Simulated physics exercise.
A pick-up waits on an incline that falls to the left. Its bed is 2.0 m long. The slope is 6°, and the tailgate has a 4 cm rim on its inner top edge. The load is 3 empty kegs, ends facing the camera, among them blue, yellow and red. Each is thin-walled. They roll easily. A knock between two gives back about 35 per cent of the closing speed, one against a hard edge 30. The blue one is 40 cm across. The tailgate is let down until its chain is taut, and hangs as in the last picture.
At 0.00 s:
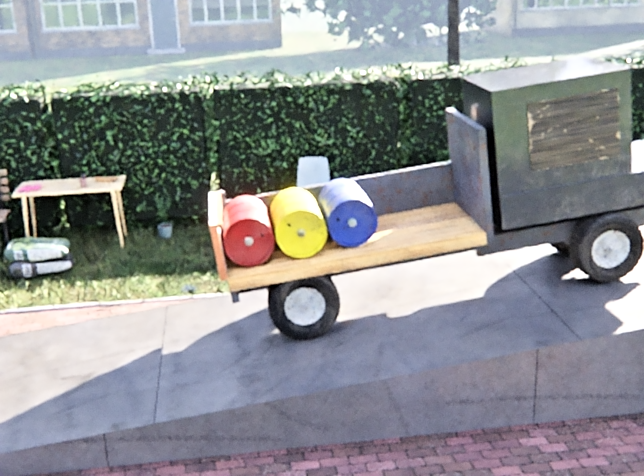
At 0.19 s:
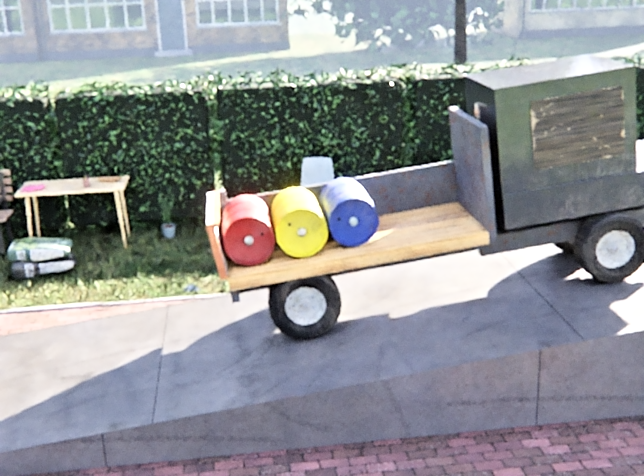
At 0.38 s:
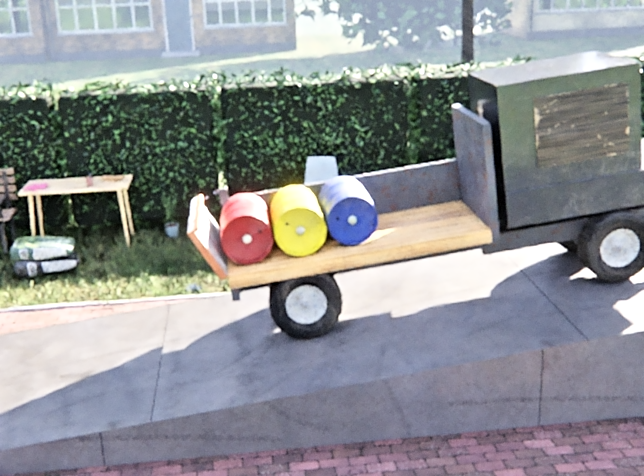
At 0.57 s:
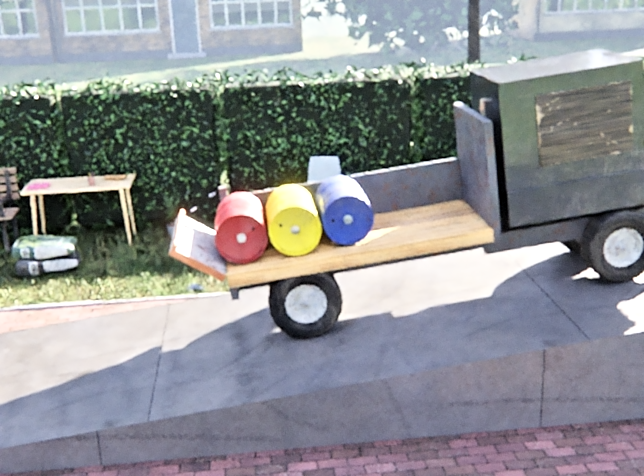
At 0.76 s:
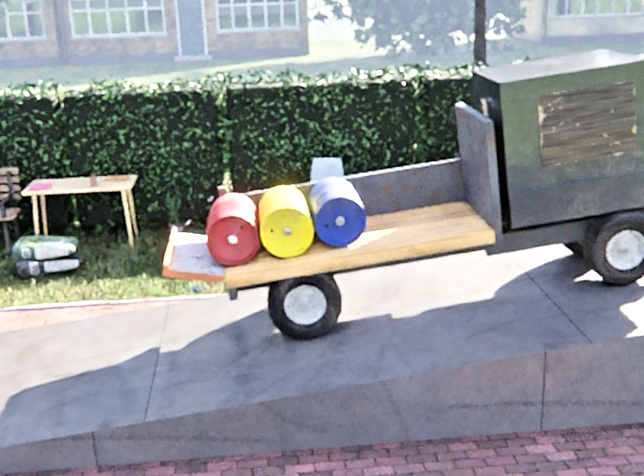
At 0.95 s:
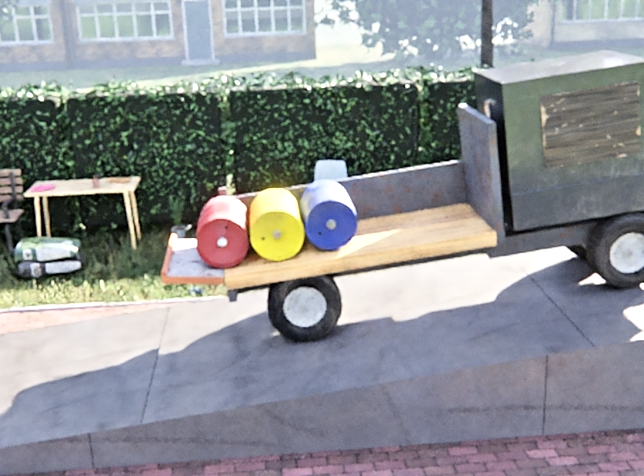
The tailgate of a pick-up parked on a slope swung down to the left until it was nearly level, and the red, yellow and blue kegs rolled a short way left, the red one moving onto it.
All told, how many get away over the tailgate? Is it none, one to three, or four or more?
Out of 3: None.
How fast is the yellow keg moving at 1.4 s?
About 0.4 m/s.
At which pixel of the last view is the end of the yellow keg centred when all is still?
Near (237, 241).
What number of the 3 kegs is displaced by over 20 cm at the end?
3 of them.
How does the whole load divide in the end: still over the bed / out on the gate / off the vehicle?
2, 1 and 0.
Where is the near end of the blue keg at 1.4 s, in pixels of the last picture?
Near (307, 230).
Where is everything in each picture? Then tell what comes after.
The first picture shows blue (353, 224), yellow (302, 234), red (249, 243); gate 84° above level, tip at (214, 227); 3 of the 3 make up the bottom layer on the bed.
The second picture shows blue (354, 223), yellow (302, 233), red (249, 242); gate 80° above level, tip at (210, 227).
The third picture shows blue (353, 222), yellow (300, 231), red (247, 240); gate 61° above level, tip at (192, 233).
The fourth picture shows blue (349, 221), yellow (295, 230), red (241, 240); gate 33° above level, tip at (173, 252).
The fifth picture shows blue (341, 223), yellow (287, 232), red (233, 241); gate 11° above level, tip at (166, 273).
The sixth picture shows blue (332, 226), yellow (277, 235), red (222, 244); gate 5° above level, tip at (165, 279).
By 1.4 s, blue is on the bed, 65 cm short of the hinge, rolling left; yellow is on the bed, 25 cm short of the hinge, rolling left; red is on the gate, 15 cm past the hinge, rolling left; 0 gone off the back.
Finally (1.8 s), blue is on the bed, 55 cm short of the hinge; yellow is on the bed, 15 cm short of the hinge; red is on the gate, 25 cm past the hinge; 0 gone off the back.
